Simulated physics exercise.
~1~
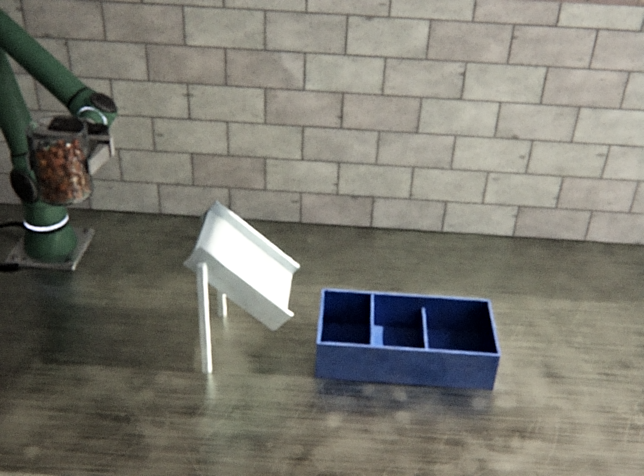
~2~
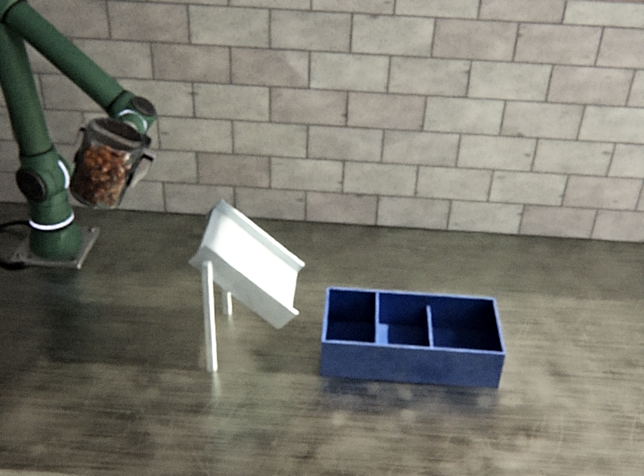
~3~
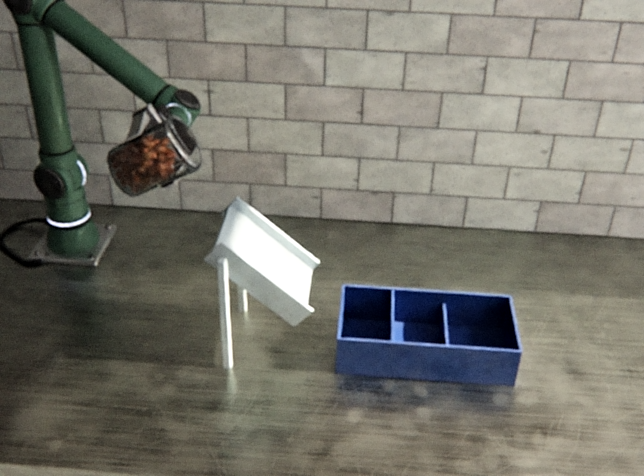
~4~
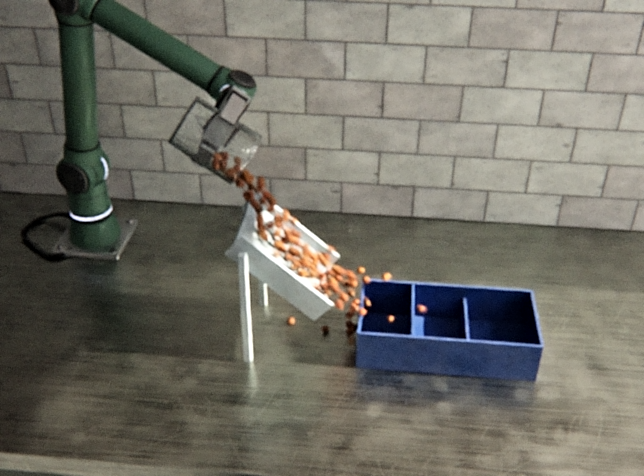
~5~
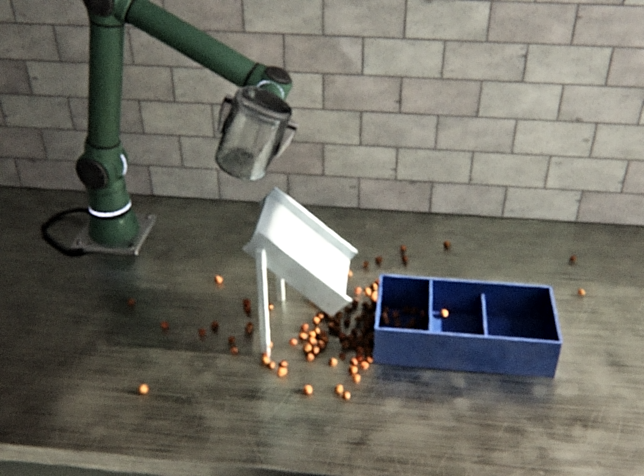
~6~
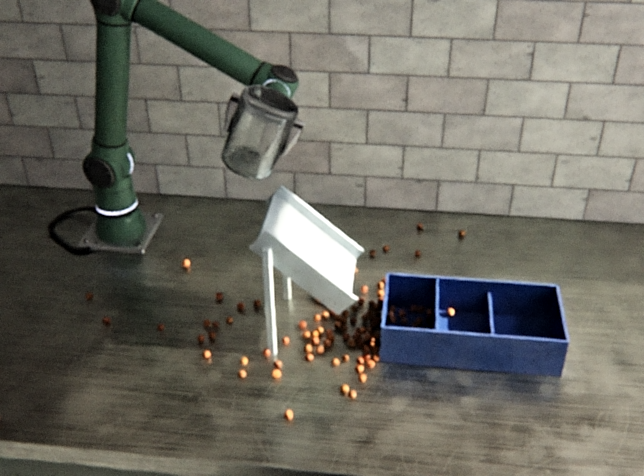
A green robot arm at the left holds a clear cup heaped with brown hazelnuts above a dark, scuffed tabletop before a pale brick wall, seen from slightly above. A white sloping chute on thin legs stands in the middle, with a blue three-part box to its right. The arm swings the cup rightward and tips it over, and the nuts pour down the chute, many bouncing off or falling short of the box. The emptied cup then tilts back partway. Most nuts end scattered on the table, with some in the box's left compartment and very few farther along.
